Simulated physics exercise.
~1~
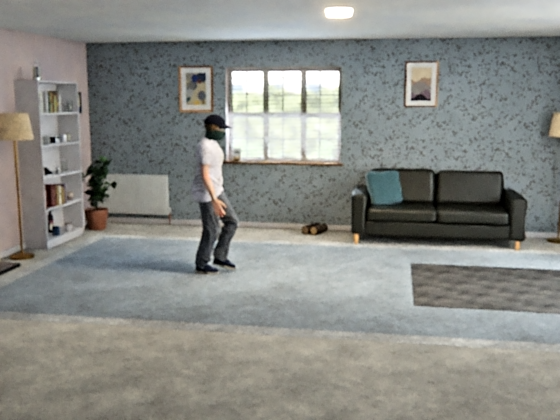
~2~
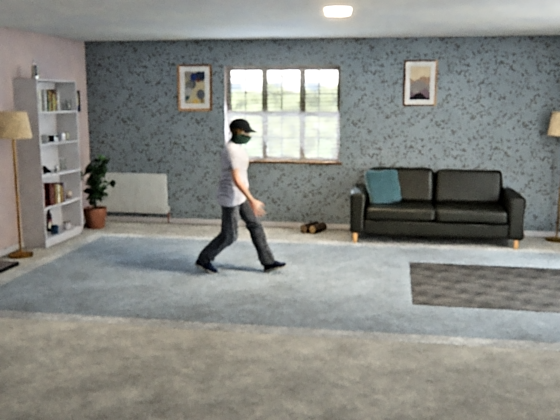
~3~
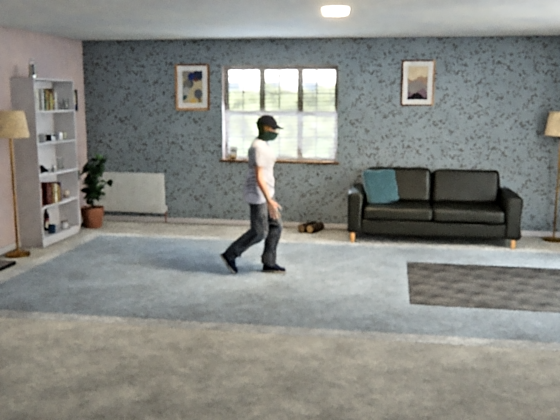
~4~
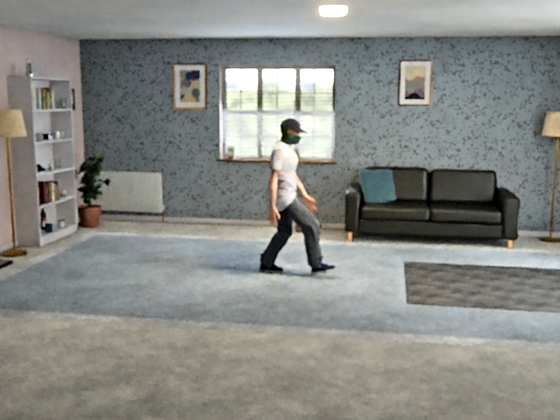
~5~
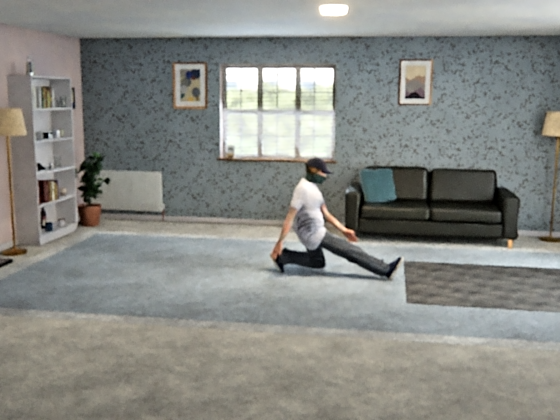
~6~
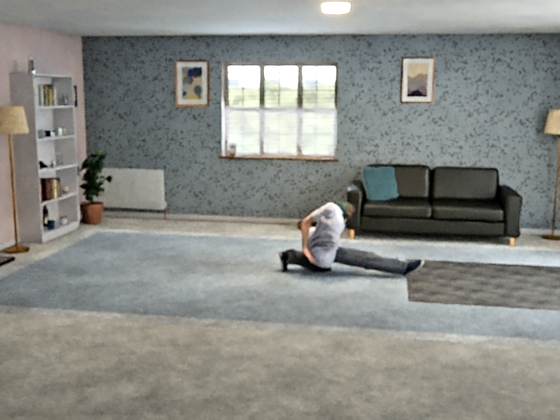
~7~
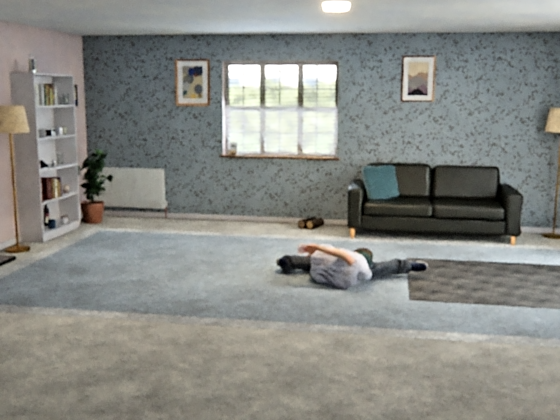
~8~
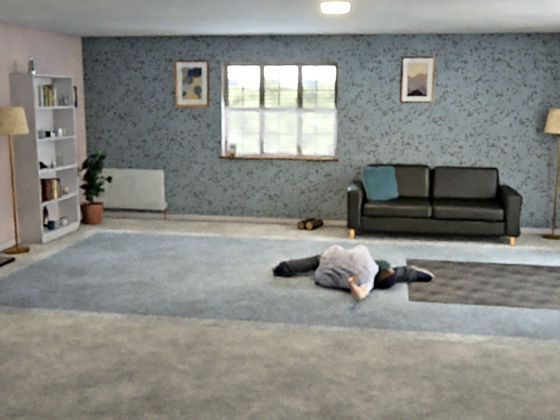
A person in a dark cap, a dark green face covering, a white T-shirt and dark trousers walks to the right across a blue-grey carpet in a living room, seen from the side by a slightly swaying camera. Behind are a white bookshelf, a plant, a bright window and a black sofa with a teal cushion, with a dark patterned mat at right. Nearing the mat, the person sinks with one leg stretched forward, then folds over and drops to the floor. The body rolls and ends slumped low, with head, chest and hips short of the mat's near edge.
